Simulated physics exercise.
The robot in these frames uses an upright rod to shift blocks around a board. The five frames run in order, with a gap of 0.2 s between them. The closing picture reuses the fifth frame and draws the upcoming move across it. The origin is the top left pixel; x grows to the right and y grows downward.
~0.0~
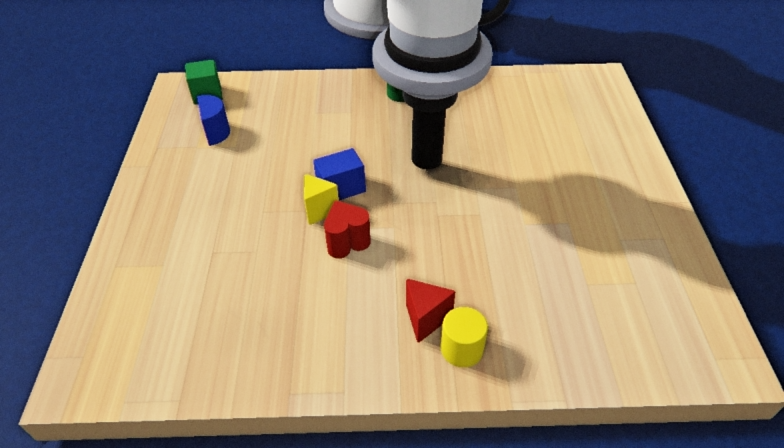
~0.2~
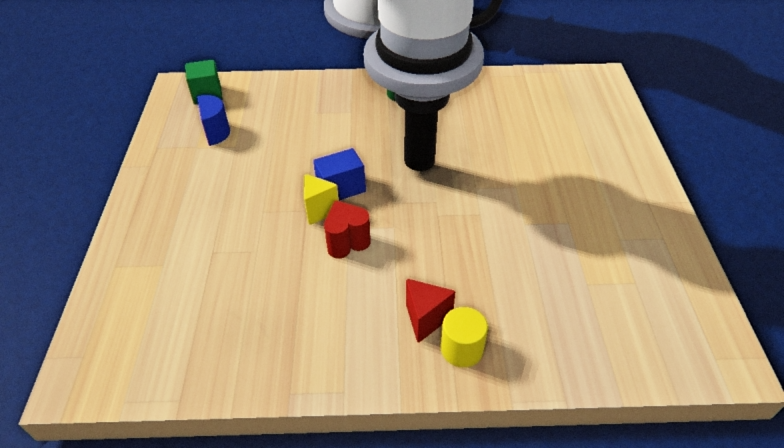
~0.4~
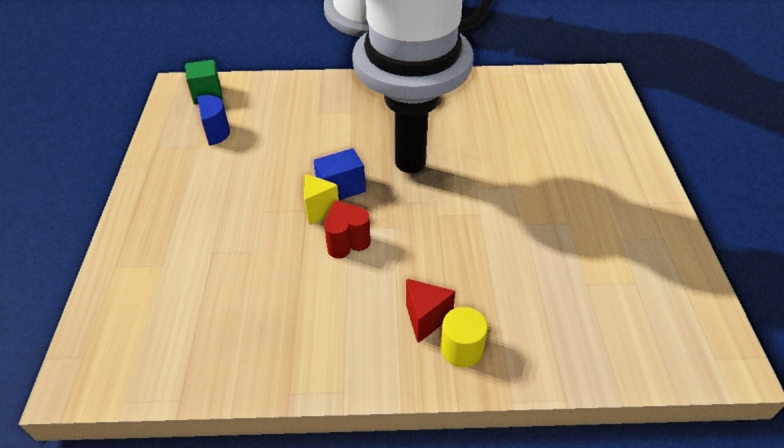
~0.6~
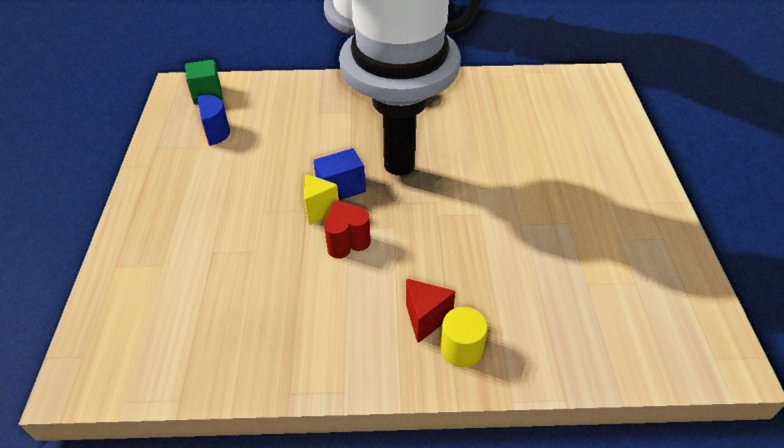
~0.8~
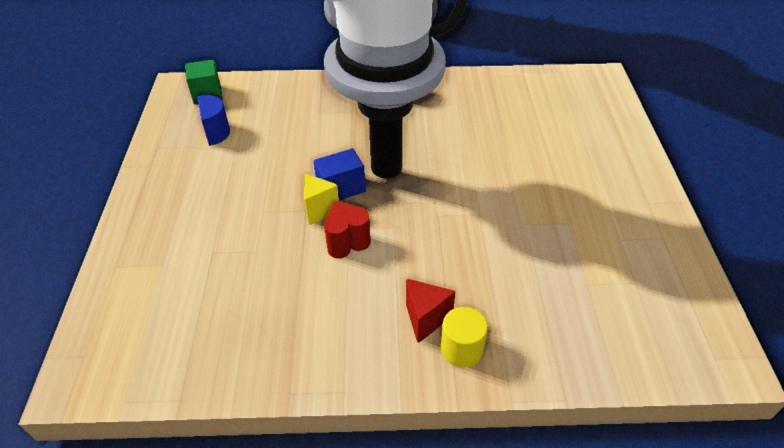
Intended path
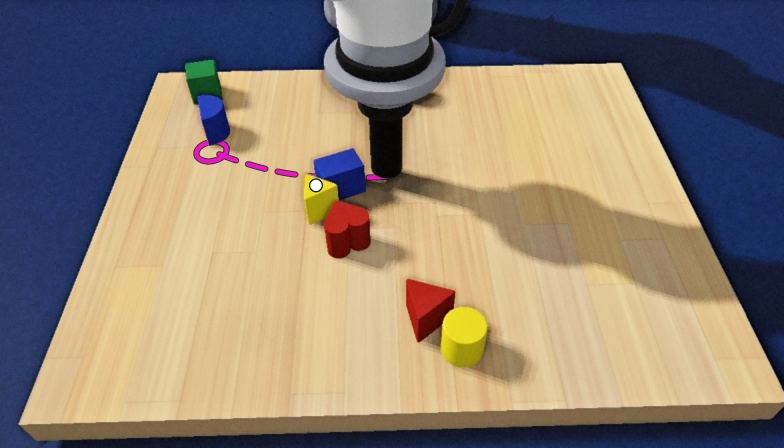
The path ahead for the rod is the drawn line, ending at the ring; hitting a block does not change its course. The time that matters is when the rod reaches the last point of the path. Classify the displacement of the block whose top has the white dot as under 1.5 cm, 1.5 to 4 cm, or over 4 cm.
It gets moved 1.5 to 4 cm.
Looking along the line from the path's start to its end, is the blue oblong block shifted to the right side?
No - that is not the case.
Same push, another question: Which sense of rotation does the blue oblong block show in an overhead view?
Answer: Against the clock.
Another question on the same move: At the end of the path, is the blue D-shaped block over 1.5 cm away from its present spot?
Final answer: No.
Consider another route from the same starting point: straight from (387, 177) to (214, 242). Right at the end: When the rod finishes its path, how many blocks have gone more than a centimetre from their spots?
The push will move two blocks.
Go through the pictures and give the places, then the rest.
In the first picture, rod tip at (427, 160); block tops, blue D-shaped block at (209, 106); yellow triangular piece at (316, 185); blue oblong block at (339, 162); red heart block at (345, 217).
In the second picture, rod at (420, 161); blocks unchanged.
In the third picture, rod at (411, 163); blocks unchanged.
In the fourth picture, rod at (400, 165); blocks unchanged.
In the fifth picture, rod at (387, 168); blue D-shaped block at (209, 106); yellow triangular piece at (316, 185); blue oblong block at (339, 162); red heart block at (345, 217).
Path on the board, from (387, 177) by way of (292, 174) to (212, 151); the dot is on the yellow triangular piece.
What follows on the original path. One third of the way, rod at (321, 169); yellow triangular piece at (302, 197), turned 50° anticlockwise; blue oblong block at (291, 172), turned 40° anticlockwise.
Two thirds of the way, rod at (260, 160); yellow triangular piece at (302, 197), turned 50° anticlockwise; blue oblong block at (283, 174), turned 55° anticlockwise.
At the end, rod at (209, 143); blue D-shaped block at (208, 103), turned 15° clockwise; yellow triangular piece at (302, 197), turned 50° anticlockwise; blue oblong block at (283, 174), turned 55° anticlockwise; red heart block in place.
